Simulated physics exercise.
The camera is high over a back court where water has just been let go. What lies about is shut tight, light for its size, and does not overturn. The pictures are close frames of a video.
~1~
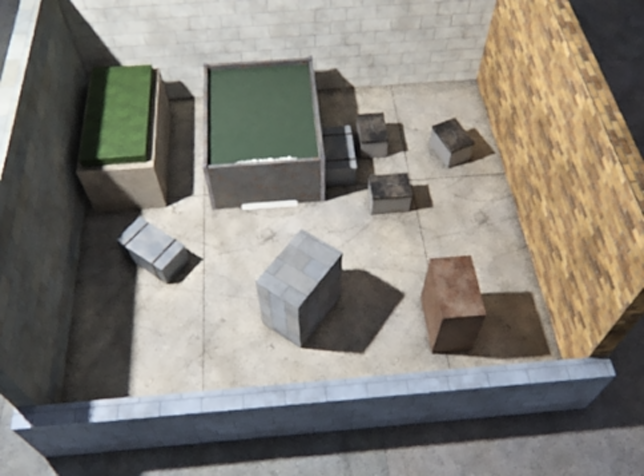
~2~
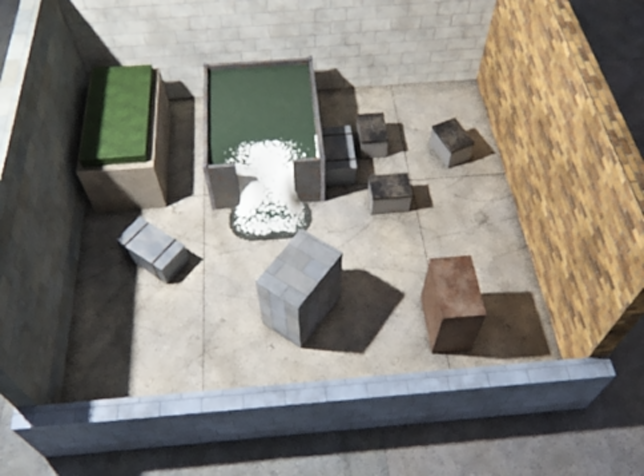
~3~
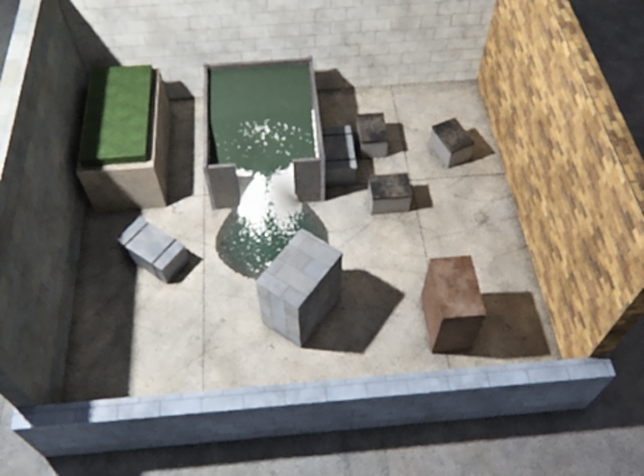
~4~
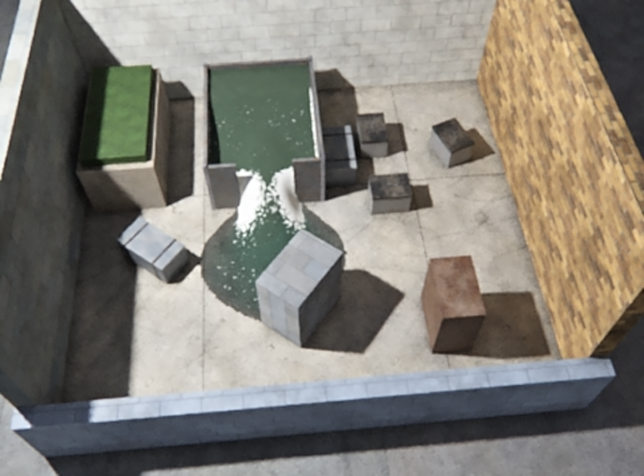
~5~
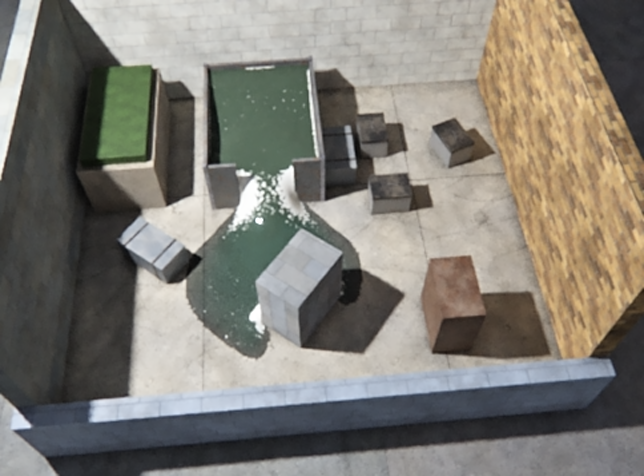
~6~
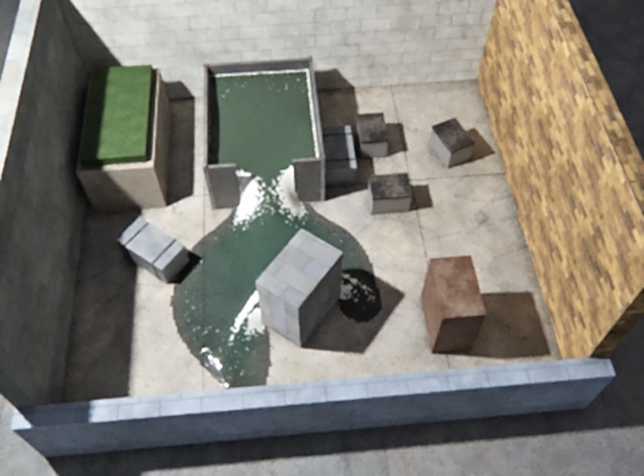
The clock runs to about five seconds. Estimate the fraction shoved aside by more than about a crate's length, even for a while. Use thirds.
That comes to not even a third.
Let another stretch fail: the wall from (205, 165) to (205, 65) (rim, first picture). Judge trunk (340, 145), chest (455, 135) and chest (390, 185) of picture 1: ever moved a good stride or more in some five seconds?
In turn: Short of that, less than that, never so far.
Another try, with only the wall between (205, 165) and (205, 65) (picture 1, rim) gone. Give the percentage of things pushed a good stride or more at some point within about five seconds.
Close to 20 %.
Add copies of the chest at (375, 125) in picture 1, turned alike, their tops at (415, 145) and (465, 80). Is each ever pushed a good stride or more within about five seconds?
As listed: Short of that, short of that.
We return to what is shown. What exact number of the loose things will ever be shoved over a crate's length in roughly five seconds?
The number is 1.
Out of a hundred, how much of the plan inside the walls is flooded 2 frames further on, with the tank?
Close to 30 %.
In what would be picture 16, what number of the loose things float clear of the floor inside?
0 of them.
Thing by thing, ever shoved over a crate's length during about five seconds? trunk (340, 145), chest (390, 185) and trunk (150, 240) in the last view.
As listed: Short of that, less than that, shifted that much.
A moment on, 0 of 5 are well off their spots; 0 afloat.
Next, 0 of 5 are well off their spots; 0 afloat.
Later, 1 of 5 are well off their spots; 0 afloat.
In the end, 1 of 5 are well off their spots, and 1 have been at some point; 0 afloat.
